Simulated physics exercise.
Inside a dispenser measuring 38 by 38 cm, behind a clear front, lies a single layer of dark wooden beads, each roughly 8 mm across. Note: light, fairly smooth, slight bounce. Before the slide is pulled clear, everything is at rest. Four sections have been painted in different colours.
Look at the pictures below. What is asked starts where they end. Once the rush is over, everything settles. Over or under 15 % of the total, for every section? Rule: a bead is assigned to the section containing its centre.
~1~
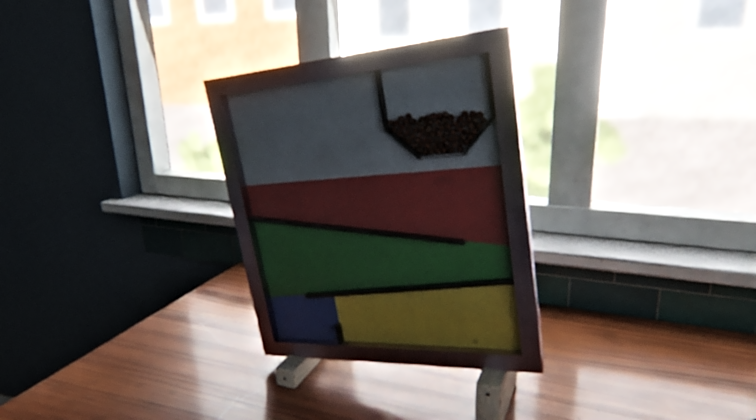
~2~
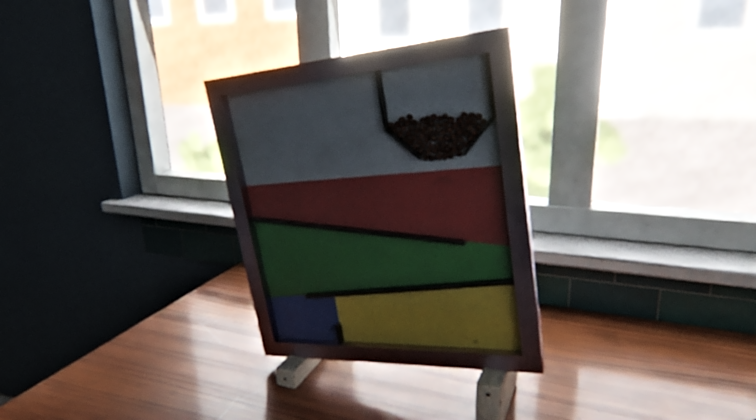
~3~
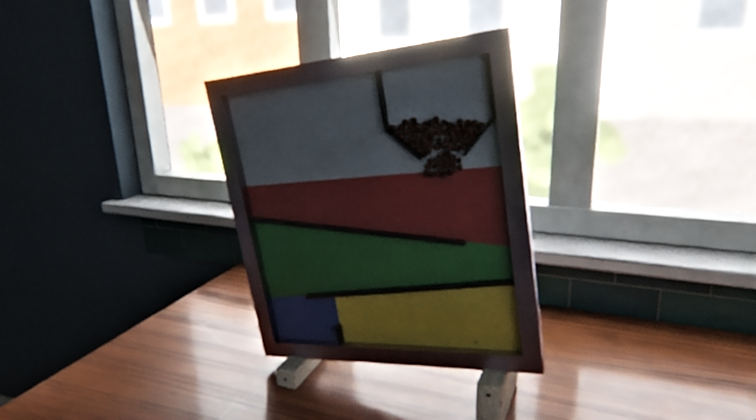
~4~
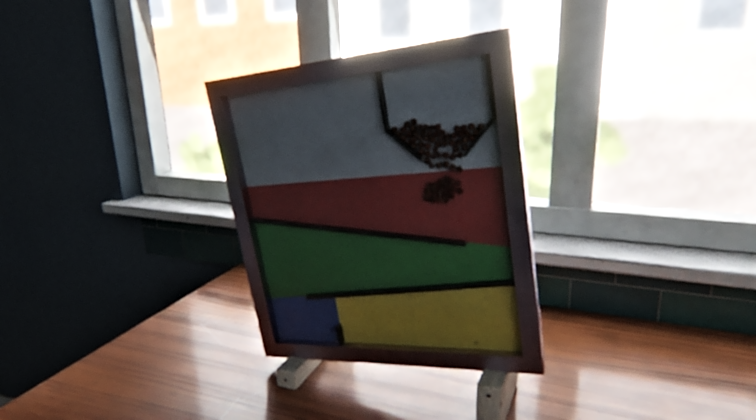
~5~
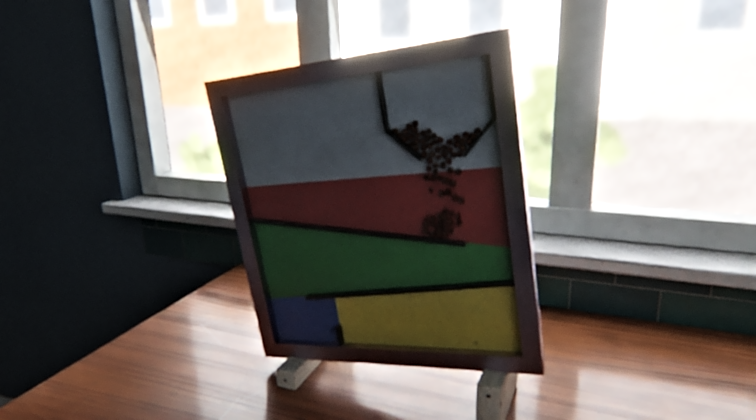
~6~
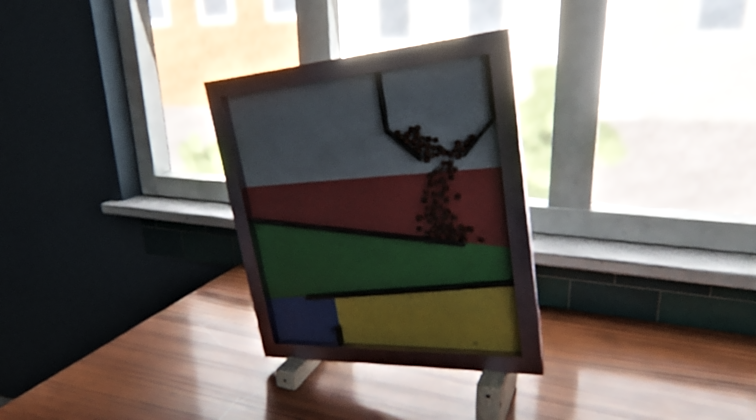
Red section: Over, blue section: Over, green section: Under, yellow section: Under.
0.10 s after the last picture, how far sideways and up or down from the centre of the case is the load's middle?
10 cm right, 1 cm above.
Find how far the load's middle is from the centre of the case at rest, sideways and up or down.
The middle sits around 4 cm left of it and 10 cm below it.
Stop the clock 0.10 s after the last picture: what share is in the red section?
Share: Some 80 per cent.
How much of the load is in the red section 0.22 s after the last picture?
70 %.
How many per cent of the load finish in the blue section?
Around 50 percent.
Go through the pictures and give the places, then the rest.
The first frame shows tilted 8° anticlockwise; about 80 beads; load centre (439, 134); red (382, 204), blue (306, 317), green (356, 260), yellow (426, 316); slide (419, 158) to (467, 153).
The second frame shows load centre (436, 132); 5 out, leading bead (426, 158).
The third frame shows load centre (439, 141); 17 out, leading bead (432, 174).
The fourth frame shows load centre (439, 155); 26 out, leading bead (432, 200).
The fifth frame shows load centre (435, 172); 37 out, leading bead (445, 236).
The sixth frame shows load centre (436, 183); 49 out, leading bead (464, 239); wall ends (464, 244), (308, 297), (338, 327), (377, 70) to (421, 159), (465, 155) to (487, 52).
Then, 0.10 s after the last picture, the beads' middle is 10 cm right of and 1 cm above the centre; red 80 %, green 10 %.
Then, 0.22 s after the last picture, the beads' middle is 10 cm right of and 2 cm below the centre; red 70 %, green 30 %.
Then, 0.45 s after the last picture, the beads' middle is 9 cm right of and 4 cm below the centre; red 50 %, green 45 %.
At rest 2.4 s after the last picture, red 50 %, blue 50 %, green 0 %, yellow 0 %.
